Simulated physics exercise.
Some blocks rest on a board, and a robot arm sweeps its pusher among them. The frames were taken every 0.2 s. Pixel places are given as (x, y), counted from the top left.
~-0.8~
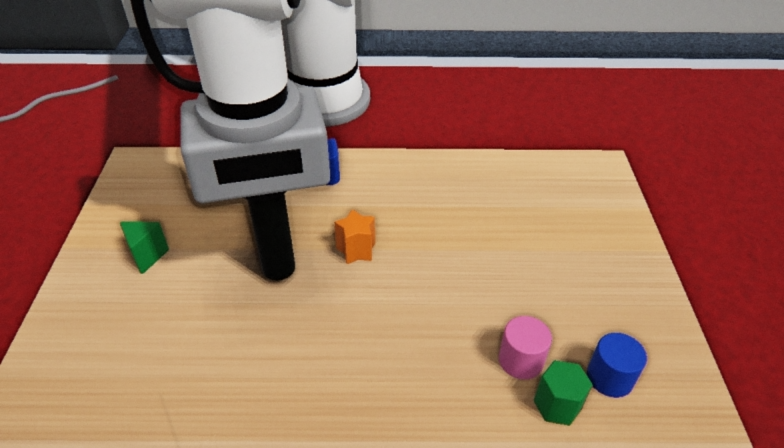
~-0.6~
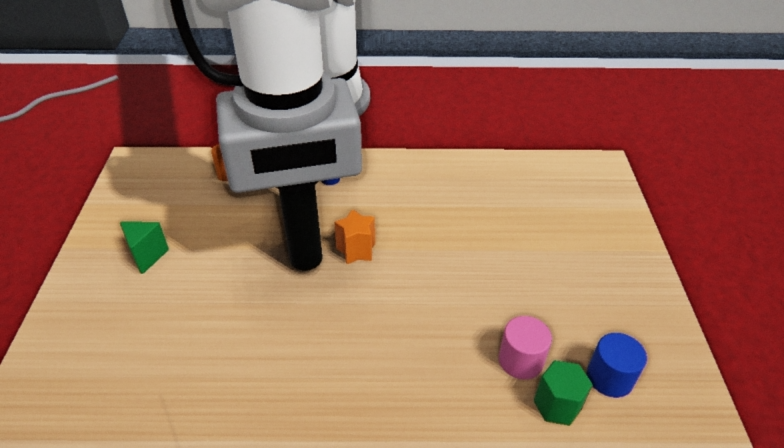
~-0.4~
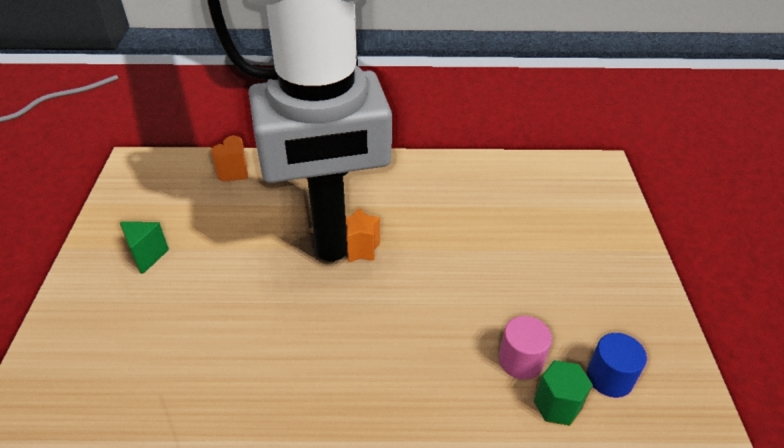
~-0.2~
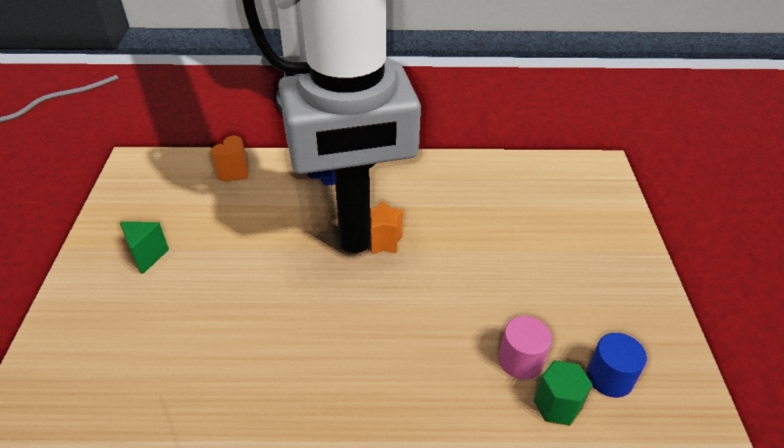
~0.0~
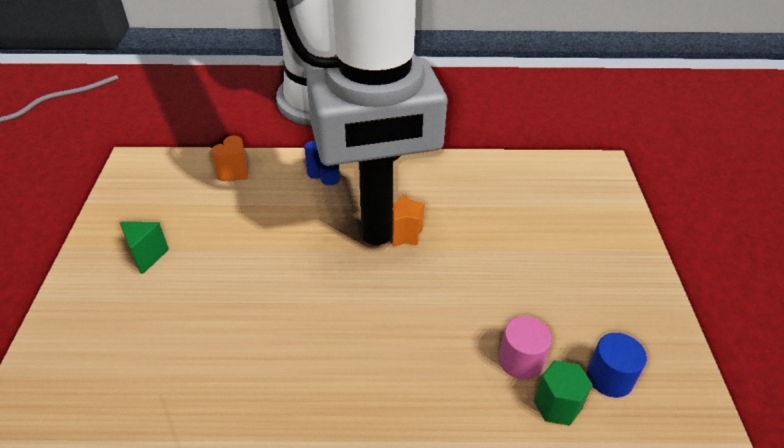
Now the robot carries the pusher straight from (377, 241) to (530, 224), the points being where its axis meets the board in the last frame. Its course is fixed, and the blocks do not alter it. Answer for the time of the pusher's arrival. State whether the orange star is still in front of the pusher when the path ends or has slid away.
Still in front.
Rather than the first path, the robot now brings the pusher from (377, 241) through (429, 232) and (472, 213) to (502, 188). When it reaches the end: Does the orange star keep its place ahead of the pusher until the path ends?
No, I don't think so.
The first path, step by step. One third of the way, pusher (432, 228); orange star (460, 200).
Two thirds of the way, pusher (482, 223); orange star (509, 193).
At the end, pusher (532, 217); orange star (553, 183), turned 25° anticlockwise.
